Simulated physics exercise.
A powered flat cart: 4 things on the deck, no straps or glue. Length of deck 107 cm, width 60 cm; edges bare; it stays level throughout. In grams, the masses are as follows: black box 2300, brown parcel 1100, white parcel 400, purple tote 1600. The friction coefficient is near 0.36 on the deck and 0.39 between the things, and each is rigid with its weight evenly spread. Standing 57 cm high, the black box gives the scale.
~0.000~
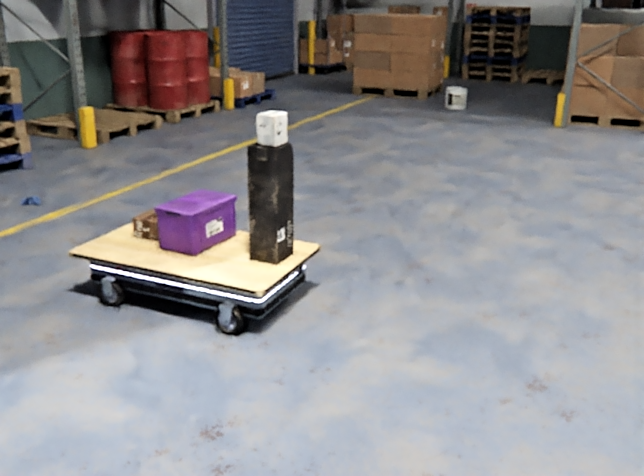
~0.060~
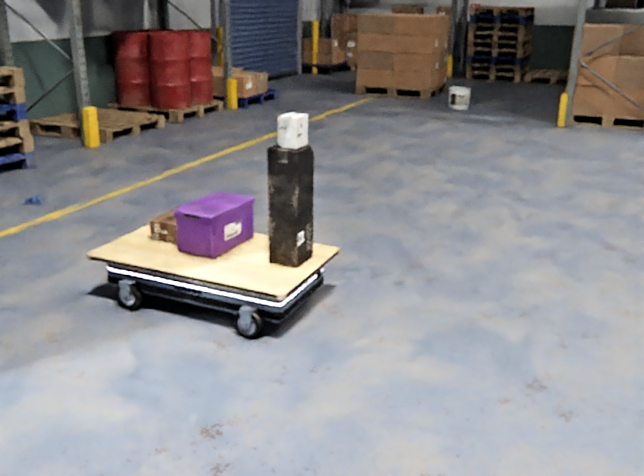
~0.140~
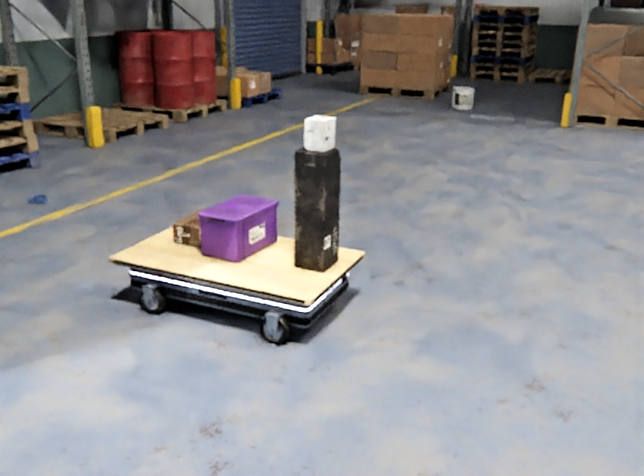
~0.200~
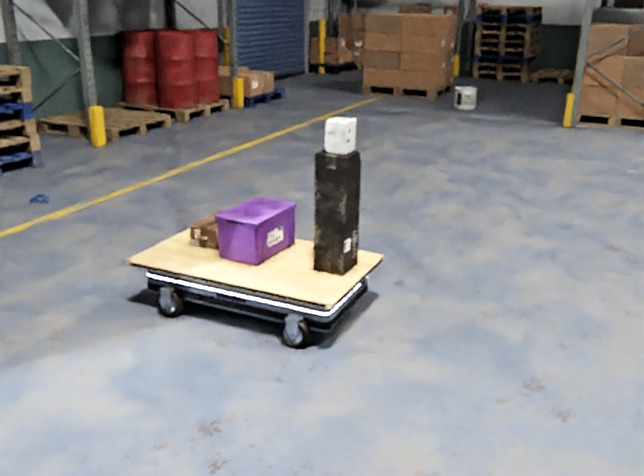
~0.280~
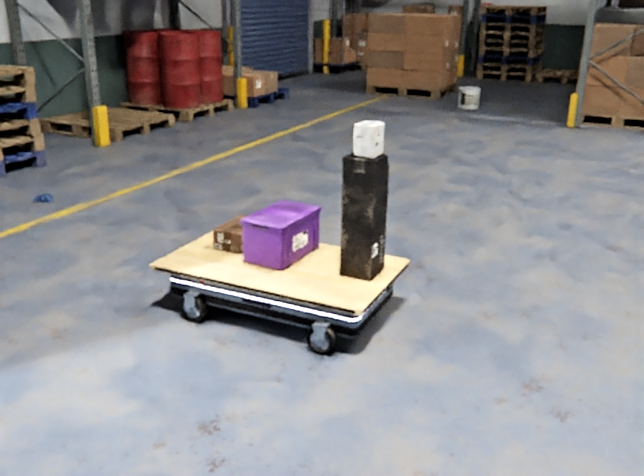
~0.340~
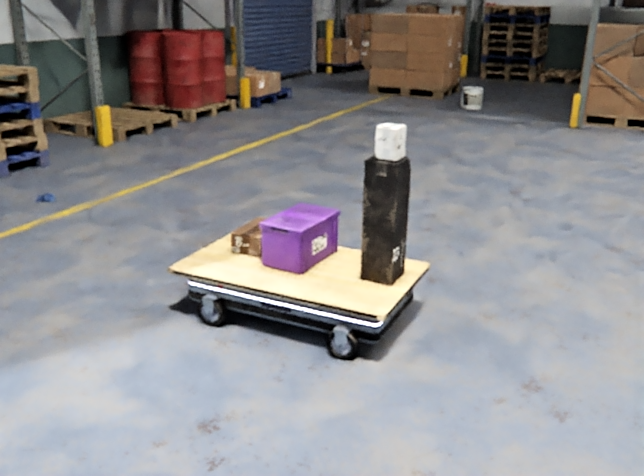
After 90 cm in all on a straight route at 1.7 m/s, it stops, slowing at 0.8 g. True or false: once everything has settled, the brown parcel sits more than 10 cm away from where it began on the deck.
True.
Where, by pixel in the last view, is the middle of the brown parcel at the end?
At pixel (391, 261) or so, give or take.
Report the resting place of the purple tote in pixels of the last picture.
It ends up at about (445, 264).
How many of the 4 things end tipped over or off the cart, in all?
That gives 2.
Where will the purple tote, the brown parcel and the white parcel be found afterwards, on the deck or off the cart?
Well, the purple tote does not come off, the brown parcel does not come off, and the white parcel does come off.
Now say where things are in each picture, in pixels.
In the first frame, cart has run 0 cm; black box (271, 202).
In the second frame, cart has run 10 cm; purple tote (216, 224); black box (291, 205).
In the third frame, cart has run 24 cm; white parcel (320, 134); purple tote (240, 228).
In the fourth frame, cart has run 34 cm; black box (337, 211); white parcel (341, 136).
In the fifth frame, cart has run 48 cm; purple tote (282, 234); black box (364, 216).
In the sixth frame, cart has run 58 cm; brown parcel (259, 237); white parcel (391, 142).
By 0.74 s, cart has run 108 cm; white parcel now off the cart; brown parcel 10 cm from its spot near (366, 256); black box tilted 16°.
By 0.94 s, cart has run 108 cm, stopped; black box now off the cart; brown parcel 22 cm from its spot near (389, 261); purple tote 22 cm from its spot.
When it is over (1.5 s), off the cart, black box and white parcel; not toppled but over 10 cm from the start, brown parcel and purple tote. In the last view, brown parcel near (391, 261).
